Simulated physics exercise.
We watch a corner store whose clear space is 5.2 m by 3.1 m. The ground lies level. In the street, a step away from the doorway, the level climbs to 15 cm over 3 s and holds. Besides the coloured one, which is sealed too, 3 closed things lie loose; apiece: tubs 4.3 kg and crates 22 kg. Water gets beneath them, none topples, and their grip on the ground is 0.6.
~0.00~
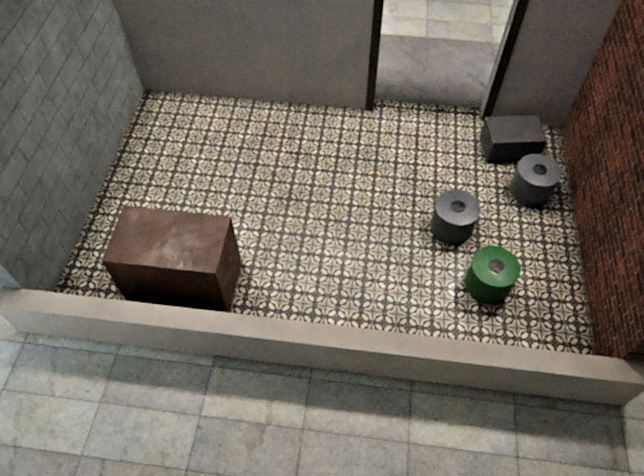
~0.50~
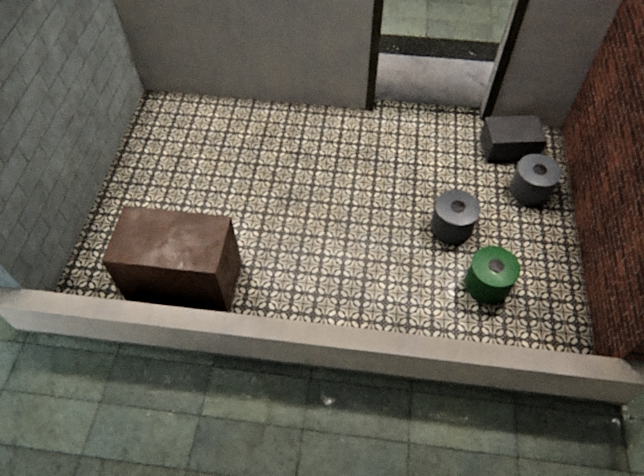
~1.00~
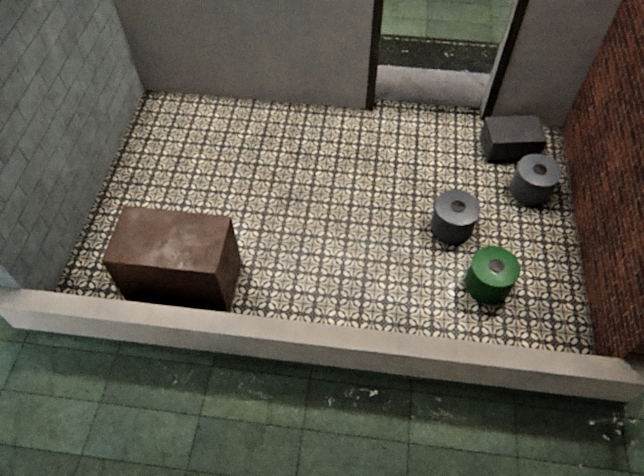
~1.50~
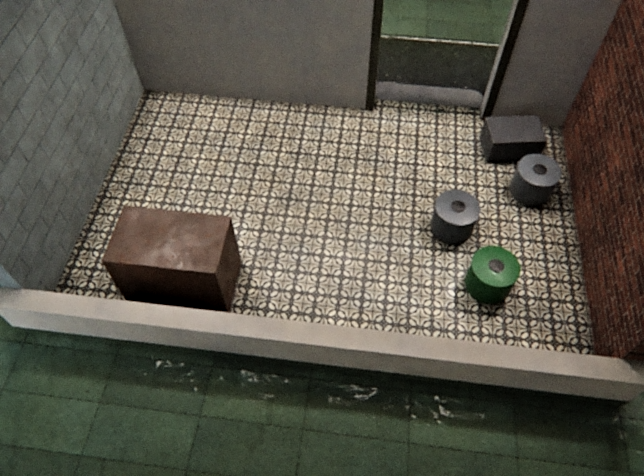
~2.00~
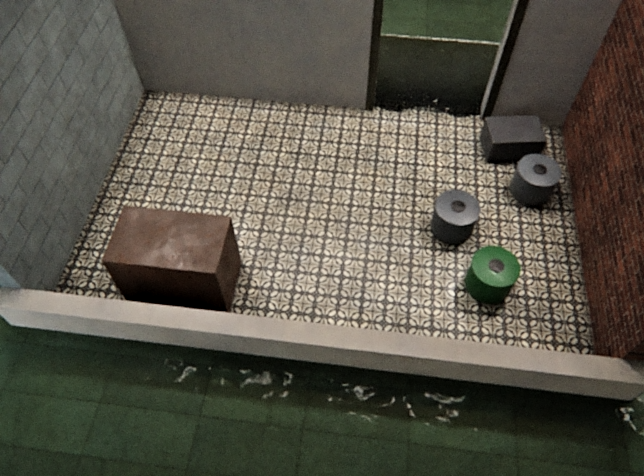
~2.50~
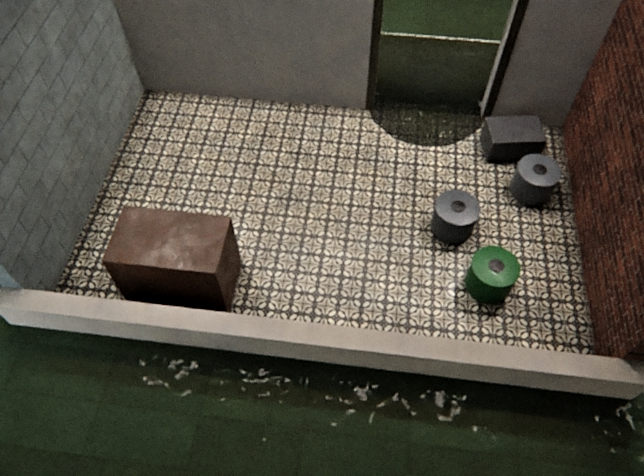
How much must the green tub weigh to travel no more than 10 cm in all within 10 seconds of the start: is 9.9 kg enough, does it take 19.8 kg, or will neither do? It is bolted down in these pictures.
For it, only the larger load is enough.
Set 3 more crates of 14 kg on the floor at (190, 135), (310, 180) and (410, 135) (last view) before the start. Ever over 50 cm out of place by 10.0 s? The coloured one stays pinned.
In turn: Less, less, past it.
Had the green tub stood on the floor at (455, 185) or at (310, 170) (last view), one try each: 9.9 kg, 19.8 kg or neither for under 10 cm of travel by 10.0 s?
In turn: Only the larger holds; either load holds.
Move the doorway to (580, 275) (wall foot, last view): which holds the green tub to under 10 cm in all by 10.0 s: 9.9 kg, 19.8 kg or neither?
Then only the larger load is enough.
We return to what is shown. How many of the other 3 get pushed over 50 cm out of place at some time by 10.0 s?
I count 1.
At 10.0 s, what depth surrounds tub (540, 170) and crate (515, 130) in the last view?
About 5 and 7 cm.
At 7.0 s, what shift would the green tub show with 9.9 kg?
About 5 cm.
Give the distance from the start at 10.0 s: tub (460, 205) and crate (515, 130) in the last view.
In turn: 200 cm, 0 cm.
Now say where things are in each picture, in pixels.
The first picture shows the green tub at (496, 266) rests on the ground; 0.0 m2 under water; 0 of 4 have shifted.
The second picture shows the green tub at (496, 266), on the bottom; water covers 0.0 m2; 0 of 4 have shifted.
The third picture shows the green tub at (496, 266) rests on the ground; water covers 0.0 m2; 0 of 4 have shifted.
The fourth picture shows the green tub at (496, 266) rests on the ground; water covers 0.0 m2; 0 of 4 have shifted.
The fifth picture shows the green tub at (496, 266) rests on the ground; water covers 0.0 m2; 0 of 4 have shifted.
The sixth picture shows the green tub at (496, 266), on the bottom; water covers 0.5 m2; 0 of 4 have shifted.
After 3.5 s the green tub would be 0 cm from its start with 9.9 kg and 0 cm from its start with 19.8 kg; 0 cm of water round it then.
After 4.5 s the green tub would be 0 cm from its start with 9.9 kg and 0 cm from its start with 19.8 kg; 1 cm of water round it then.
After 7.0 s the green tub would be 6 cm from its start with 9.9 kg and 0 cm from its start with 19.8 kg; 6 cm of water round it then.
After 10.0 s the green tub would be 67 cm from its start with 9.9 kg and 0 cm from its start with 19.8 kg; 9 cm of water round it then.
